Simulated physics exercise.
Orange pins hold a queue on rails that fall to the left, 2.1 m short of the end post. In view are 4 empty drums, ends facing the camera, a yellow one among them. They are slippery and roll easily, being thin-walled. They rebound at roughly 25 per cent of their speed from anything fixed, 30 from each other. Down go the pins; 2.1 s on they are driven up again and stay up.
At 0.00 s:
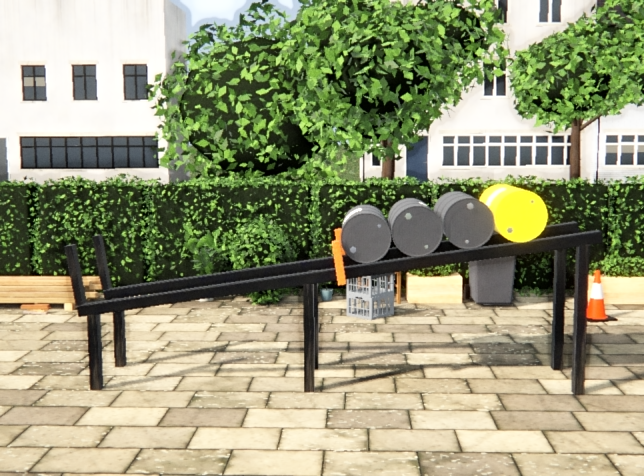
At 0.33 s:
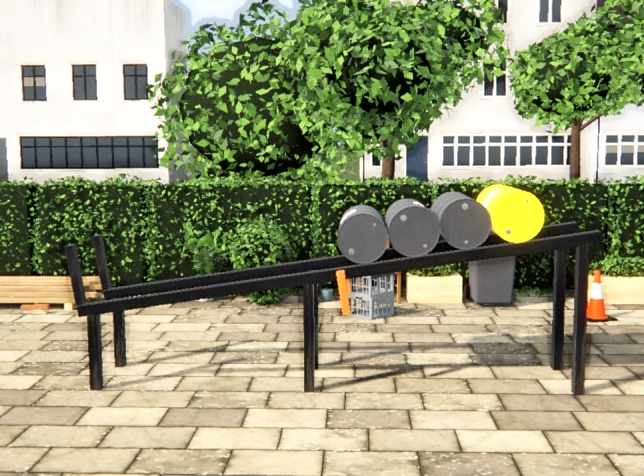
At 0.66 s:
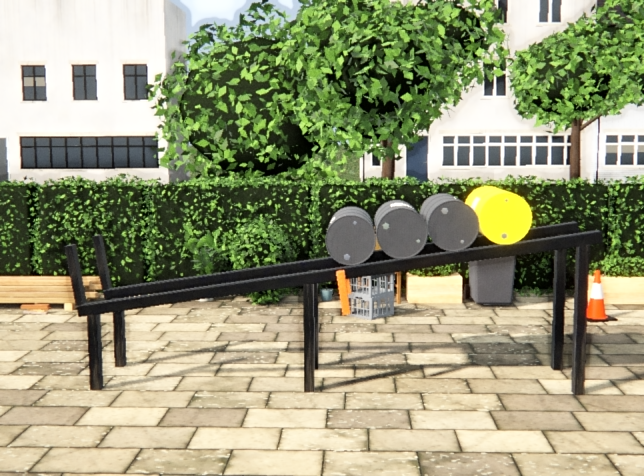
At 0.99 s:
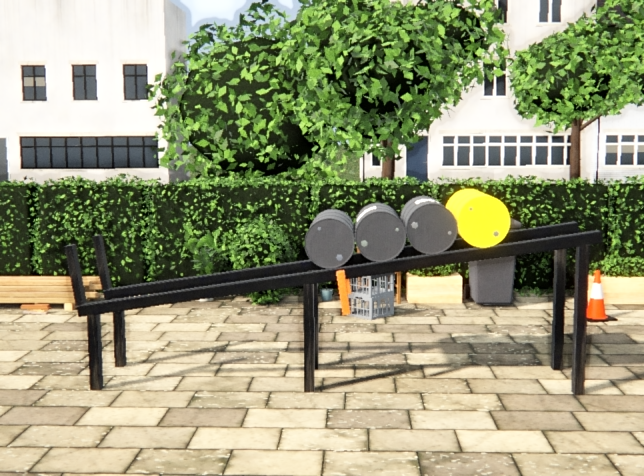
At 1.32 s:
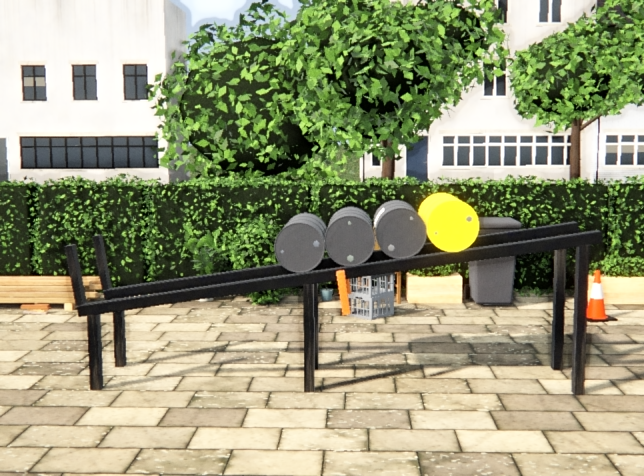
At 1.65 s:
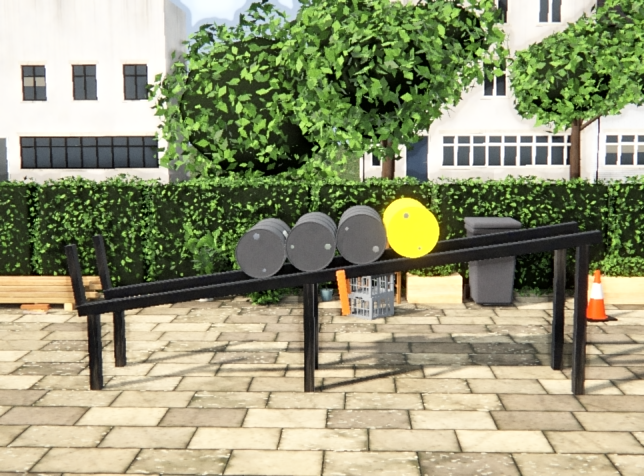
Four drums, three grey and one yellow at the back, rolling left together down sloping black rails after an orange pin drops.
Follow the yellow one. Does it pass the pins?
The yellow one runs down the rack.
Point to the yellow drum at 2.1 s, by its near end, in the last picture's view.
Near (344, 242).
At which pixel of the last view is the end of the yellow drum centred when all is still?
At about (251, 255).
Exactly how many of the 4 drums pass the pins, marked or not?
4 of them.
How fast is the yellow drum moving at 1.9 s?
Roughly 1.0 m/s.
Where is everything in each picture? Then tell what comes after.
The first picture shows yellow (521, 216); pins up; the rack falls 8°.
The second picture shows yellow (518, 217); pins down.
The third picture shows yellow (506, 219); pins down; the first has rolled 10 cm.
The fourth picture shows yellow (484, 222); pins down; the first has rolled 30 cm.
The fifth picture shows yellow (453, 226); pins down; the first has rolled 55 cm.
The sixth picture shows yellow (413, 232); pins down; the first has rolled 85 cm.
Then, 1.9 s in, yellow is on the rails, 30 cm above the pins, rolling left; 3 of 4 have passed.
Then, 2.1 s in, yellow is on the rails, 5 cm above the pins, rolling left; 3 of 4 have passed.
Then, 2.3 s in, yellow is in the air, 25 cm below the pins, rolling left; 4 of 4 have passed.
In the end (4.0 s), yellow is on the rails, 70 cm below the pins; 4 of 4 have passed.
